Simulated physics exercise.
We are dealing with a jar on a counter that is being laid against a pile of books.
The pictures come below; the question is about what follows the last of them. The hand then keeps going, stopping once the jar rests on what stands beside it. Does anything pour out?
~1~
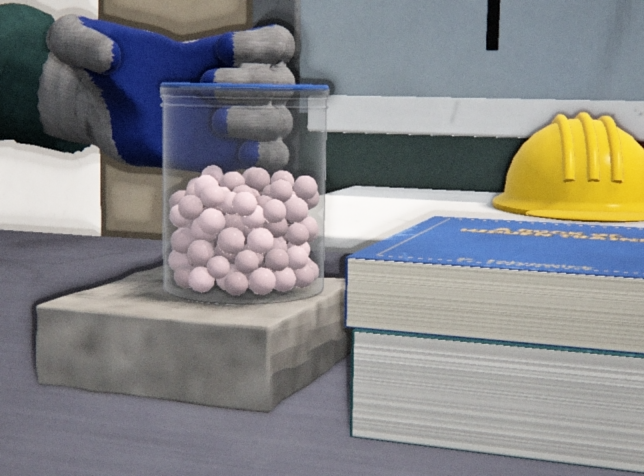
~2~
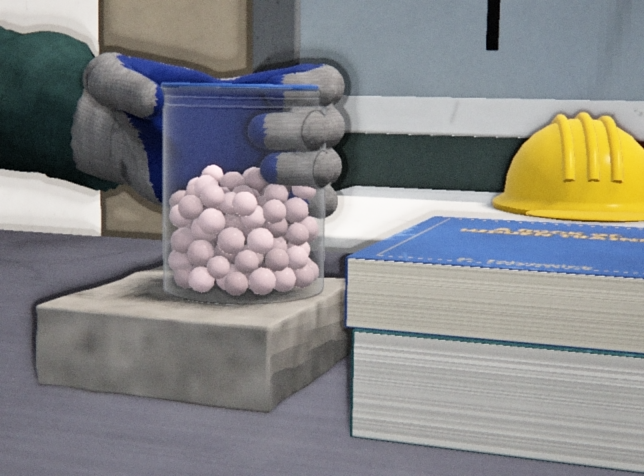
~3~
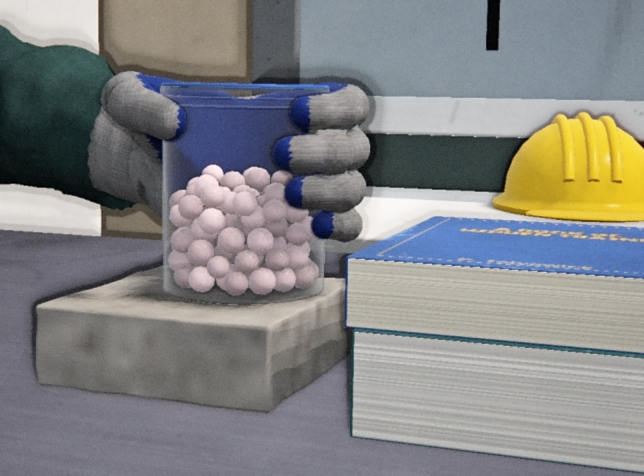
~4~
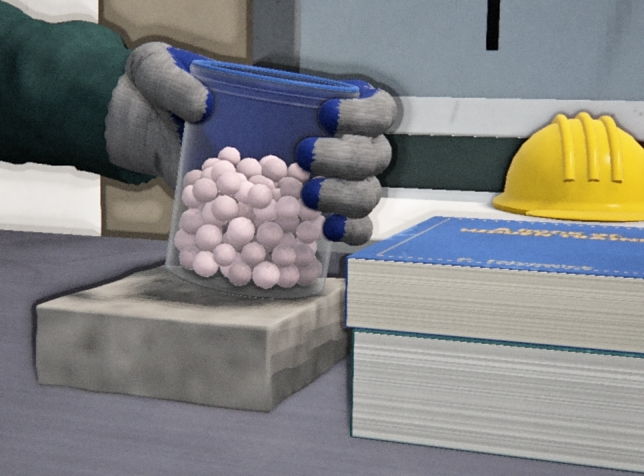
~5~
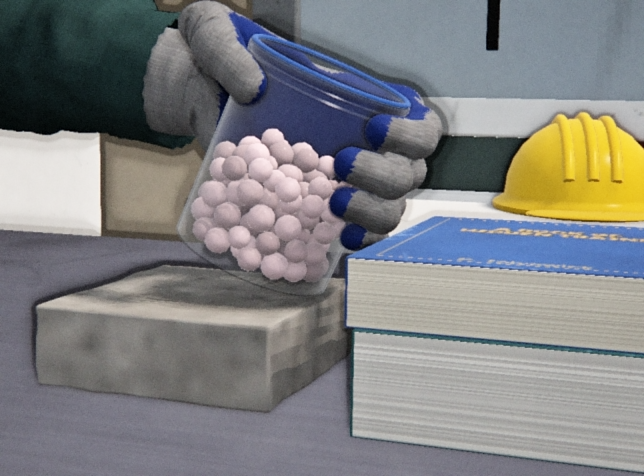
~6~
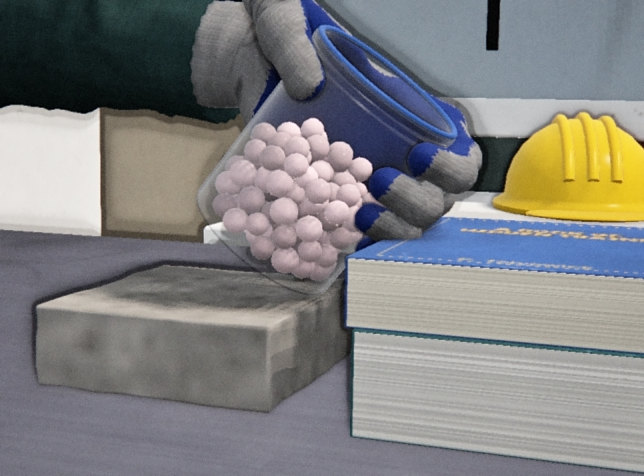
That's going to be a tidy lean with nothing lost.
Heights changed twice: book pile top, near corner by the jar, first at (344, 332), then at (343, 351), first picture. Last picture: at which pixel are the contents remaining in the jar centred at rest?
Centre at rest, last picture: Try 1 about (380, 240); try 2 about (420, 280).
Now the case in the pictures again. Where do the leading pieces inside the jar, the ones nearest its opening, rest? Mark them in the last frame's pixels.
(401, 194).
Then, 0.17 s after the last picture, the jar rests on the book pile at 46°; everything is still inside.
Then, 0.32 s after the last picture, the jar rests on the book pile at 47°; everything is still inside.
At rest, the jar rests on the book pile at 47°; everything is still inside.
